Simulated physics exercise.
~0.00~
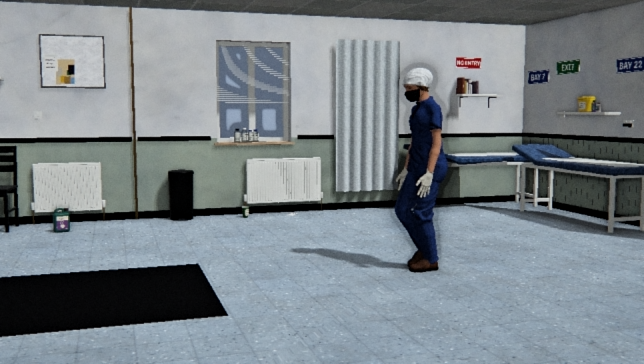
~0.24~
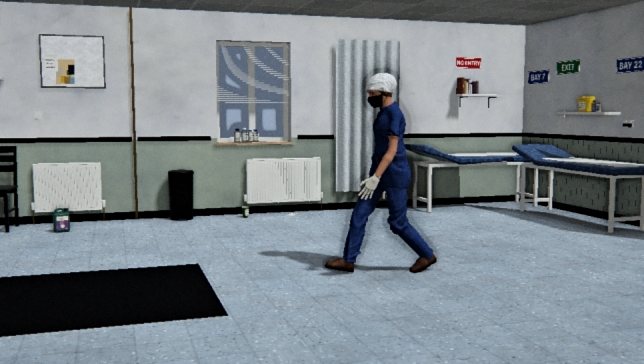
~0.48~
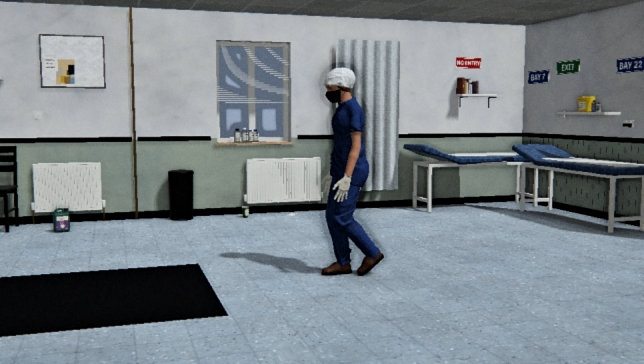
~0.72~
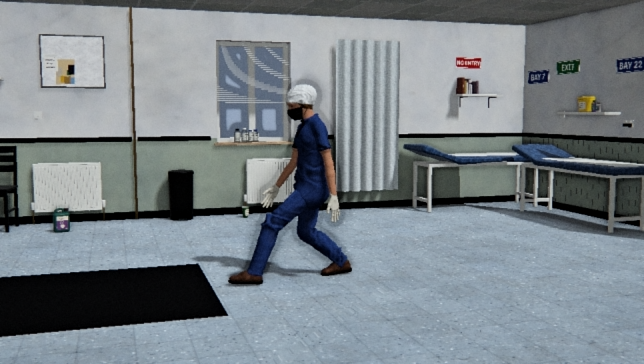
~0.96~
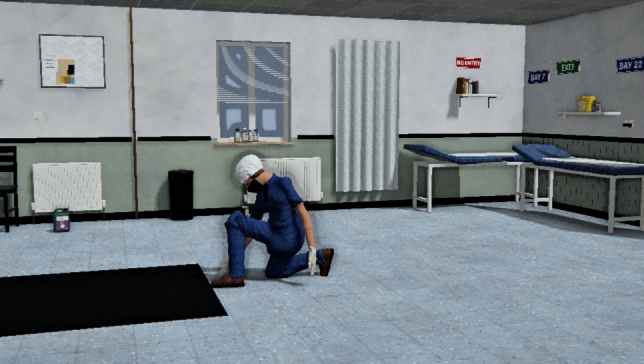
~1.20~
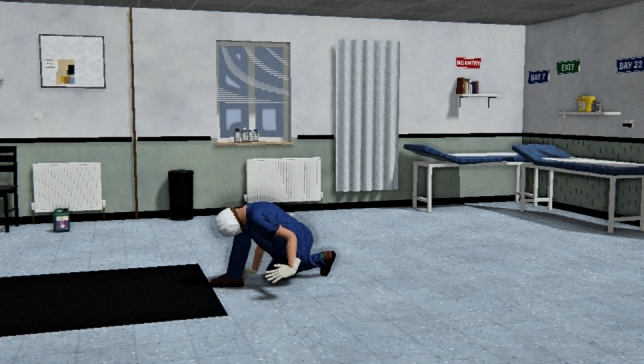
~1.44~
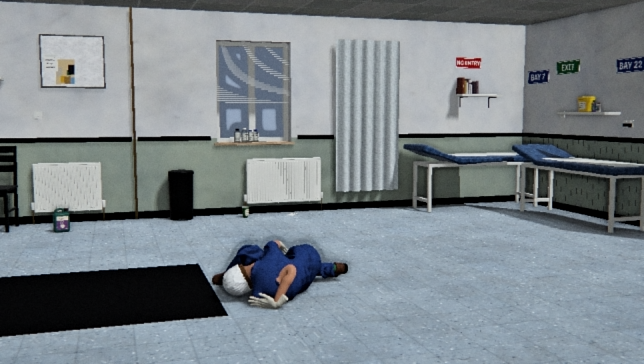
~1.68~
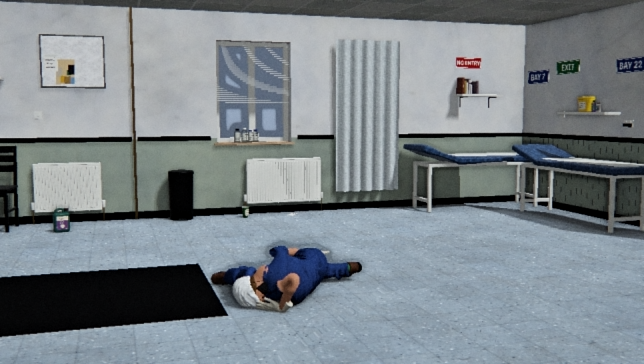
Person in blue scrubs walking left across a clinic room, sinking to the knees and collapsing to lie beside a black mat.
